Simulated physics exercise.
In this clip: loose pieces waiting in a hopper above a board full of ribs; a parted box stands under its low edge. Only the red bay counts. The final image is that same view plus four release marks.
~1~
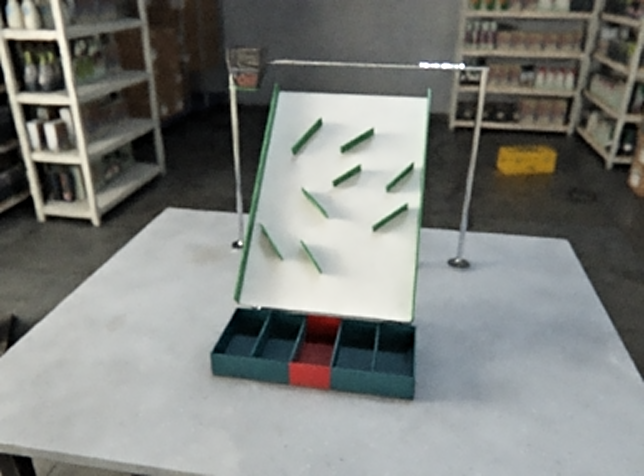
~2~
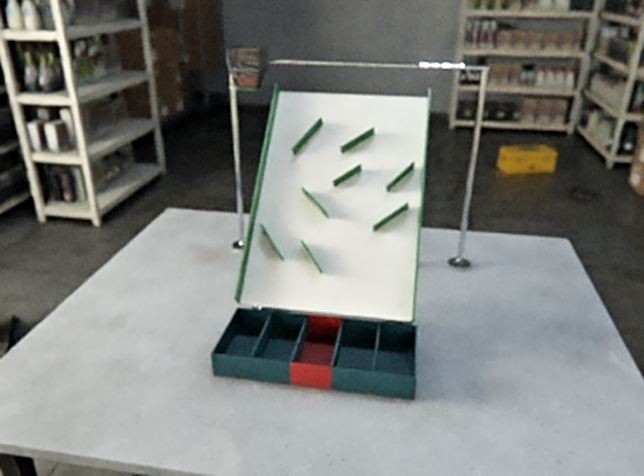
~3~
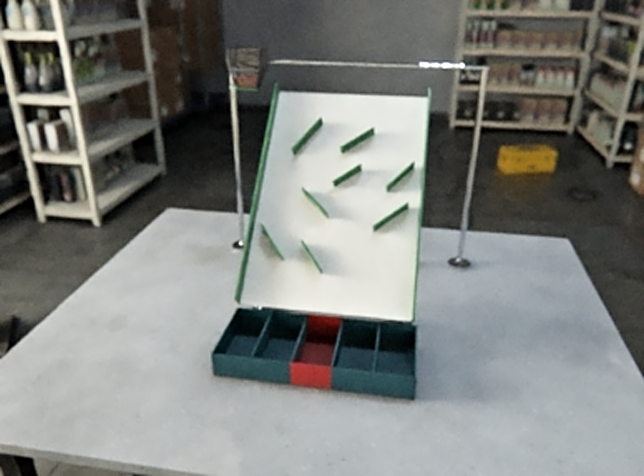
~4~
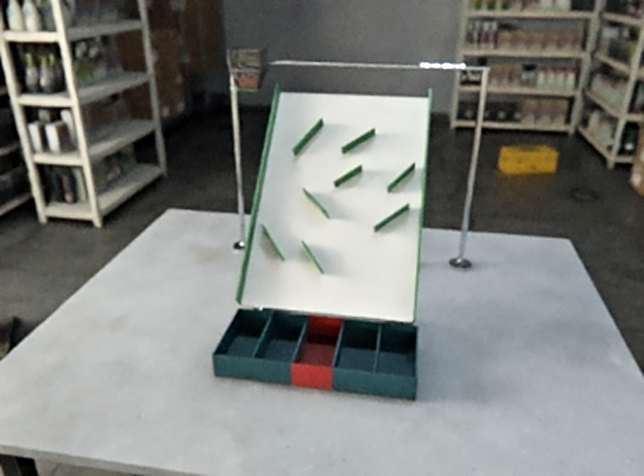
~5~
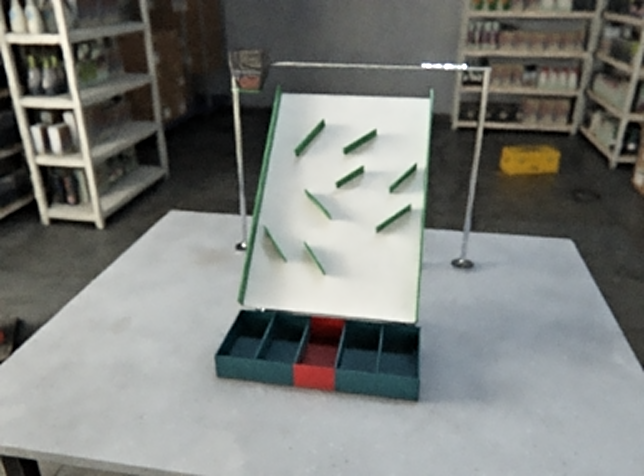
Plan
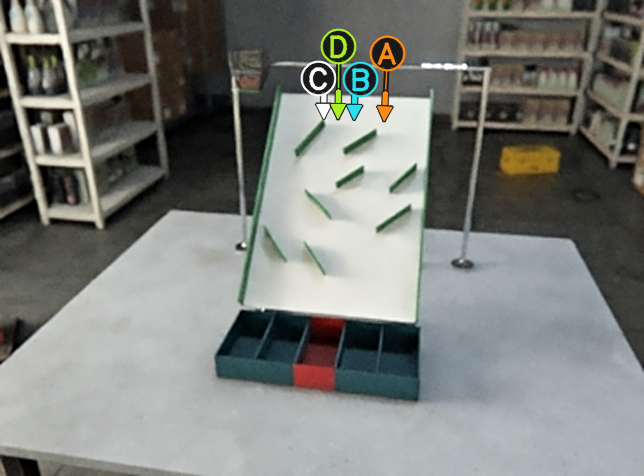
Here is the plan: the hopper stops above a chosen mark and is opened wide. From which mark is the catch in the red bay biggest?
It is A.
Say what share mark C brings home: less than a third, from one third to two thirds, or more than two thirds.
Mark C gives less than a third.
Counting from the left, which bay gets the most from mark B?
The fourth from the left.
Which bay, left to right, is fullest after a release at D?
The fourth from the left.
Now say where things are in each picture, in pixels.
The first frame shows hopper at (249, 78), clay pellets, door shut.
The second frame shows ribs (292, 149) to (321, 117), (340, 147) to (374, 127), (333, 181) to (361, 164).
The third frame shows ribs (387, 187) to (414, 161), (302, 187) to (327, 213), (373, 226) to (408, 202).
The fourth frame shows ribs (262, 225) to (282, 257), (303, 241) to (321, 270).
The fifth frame shows red bay at (314, 376), number 3 of 5 from the left.
On the marked copy, mark A meets the board at (384, 115); mark B meets the board at (354, 114); mark C meets the board at (323, 113); mark D meets the board at (338, 113).
Choosing A, about half in the red bay, about a third in other bays, a small part held on the board, a small part outside the box.
Choosing B, about a third in the red bay, about half in other bays, a small part held on the board.
Choosing C, about a quarter in the red bay, most in other bays.
Choosing D, about a third in the red bay, about half in other bays, a stray few held on the board, a small part outside the box.
